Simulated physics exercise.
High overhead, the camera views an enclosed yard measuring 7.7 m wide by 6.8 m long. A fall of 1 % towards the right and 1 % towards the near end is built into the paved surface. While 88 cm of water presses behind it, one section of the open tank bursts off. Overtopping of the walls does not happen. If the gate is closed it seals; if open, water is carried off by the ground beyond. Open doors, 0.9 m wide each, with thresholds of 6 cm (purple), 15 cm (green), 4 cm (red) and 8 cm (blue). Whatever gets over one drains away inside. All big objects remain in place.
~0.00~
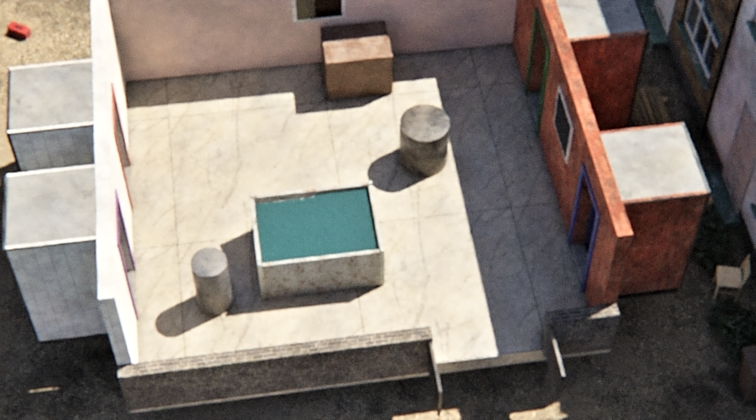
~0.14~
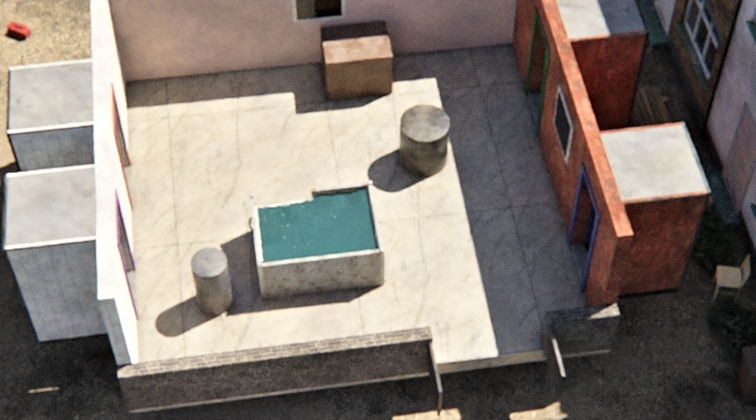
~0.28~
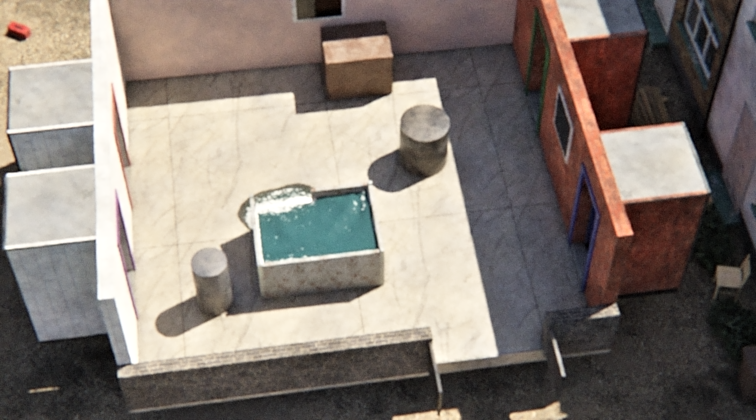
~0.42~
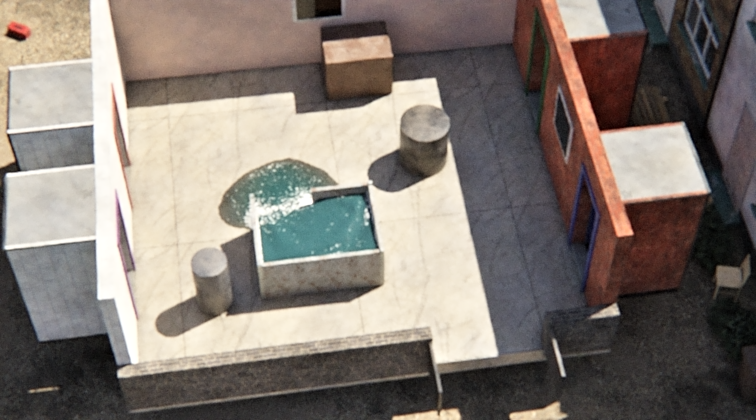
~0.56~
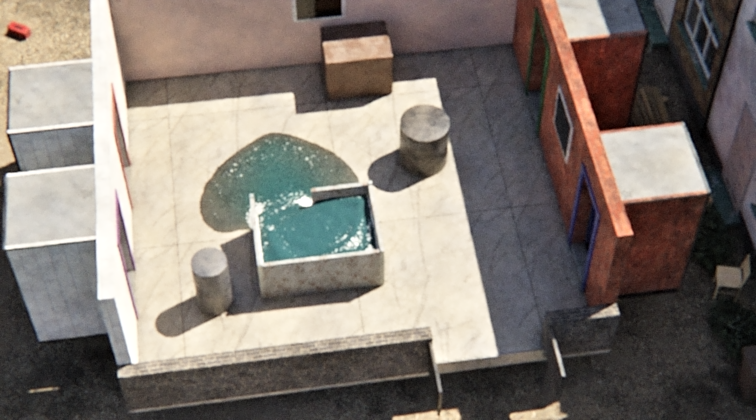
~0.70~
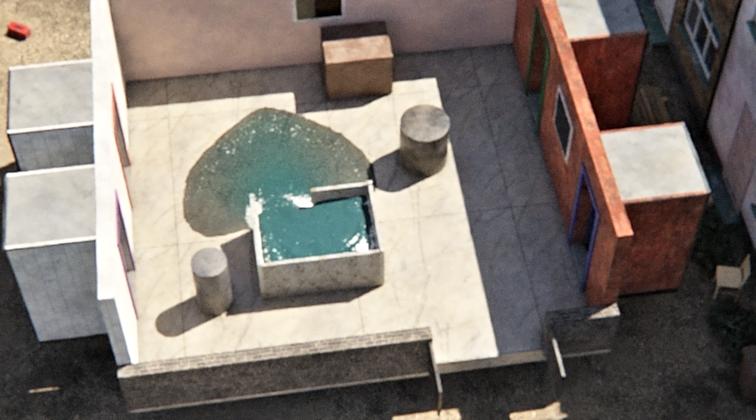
Walled courtyard seen from above, with teal water bursting from the far side of an open tank and spreading across pale paving.
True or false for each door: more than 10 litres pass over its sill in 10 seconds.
Per door: The purple door: False; the green door: False; the red door: True; the blue door: False.
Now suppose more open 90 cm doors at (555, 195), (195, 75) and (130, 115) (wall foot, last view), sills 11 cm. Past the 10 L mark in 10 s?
In that order: Short of it, beyond it, beyond it.
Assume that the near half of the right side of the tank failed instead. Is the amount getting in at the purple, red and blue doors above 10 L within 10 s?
Outcomes - purple: Not exceeded, red: Not exceeded, blue: Exceeded.
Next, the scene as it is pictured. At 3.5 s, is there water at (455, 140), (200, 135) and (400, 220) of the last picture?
Status of the three spots: Inundated, inundated, free of it.
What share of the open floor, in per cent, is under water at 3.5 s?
Roughly 45 % of the floor.
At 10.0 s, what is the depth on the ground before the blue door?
The depth there is near 3.0 cm.
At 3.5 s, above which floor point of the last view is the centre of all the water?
Near (277, 158).
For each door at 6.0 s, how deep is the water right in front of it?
Measured in centimetres, the purple door gives 5, the green door 10, the red door 8 and the blue door 1.
After 1.4 s water covers 30 % of the floor and is deepest (40 cm) near (275, 221); purple door not reached, green door not reached, red door 2 cm at the sill, 0 L in, blue door not reached.
After 2.2 s water covers 35 % of the floor and is deepest (43 cm) near (136, 94); purple door not reached, green door not reached, red door 6 cm at the sill, 17 L in, blue door not reached.
After 3.5 s water covers 45 % of the floor and is deepest (24 cm) near (233, 112); purple door not reached, green door 9 cm at the sill, 0 L in, red door 8 cm at the sill, 32 L in, blue door not reached.
After 6.0 s water covers 60 % of the floor and is deepest (14 cm) near (293, 135); purple door 5 cm at the sill, 0 L in, green door 10 cm at the sill, 0 L in, red door 8 cm at the sill, 76 L in, blue door 1 cm at the sill, 0 L in.
After 10.0 s water covers 95 % of the floor and is deepest (12 cm) near (140, 386); purple door 4 cm at the sill, 0 L in, green door 10 cm at the sill, 0 L in, red door 5 cm at the sill, 86 L in, blue door 3 cm at the sill, 0 L in.
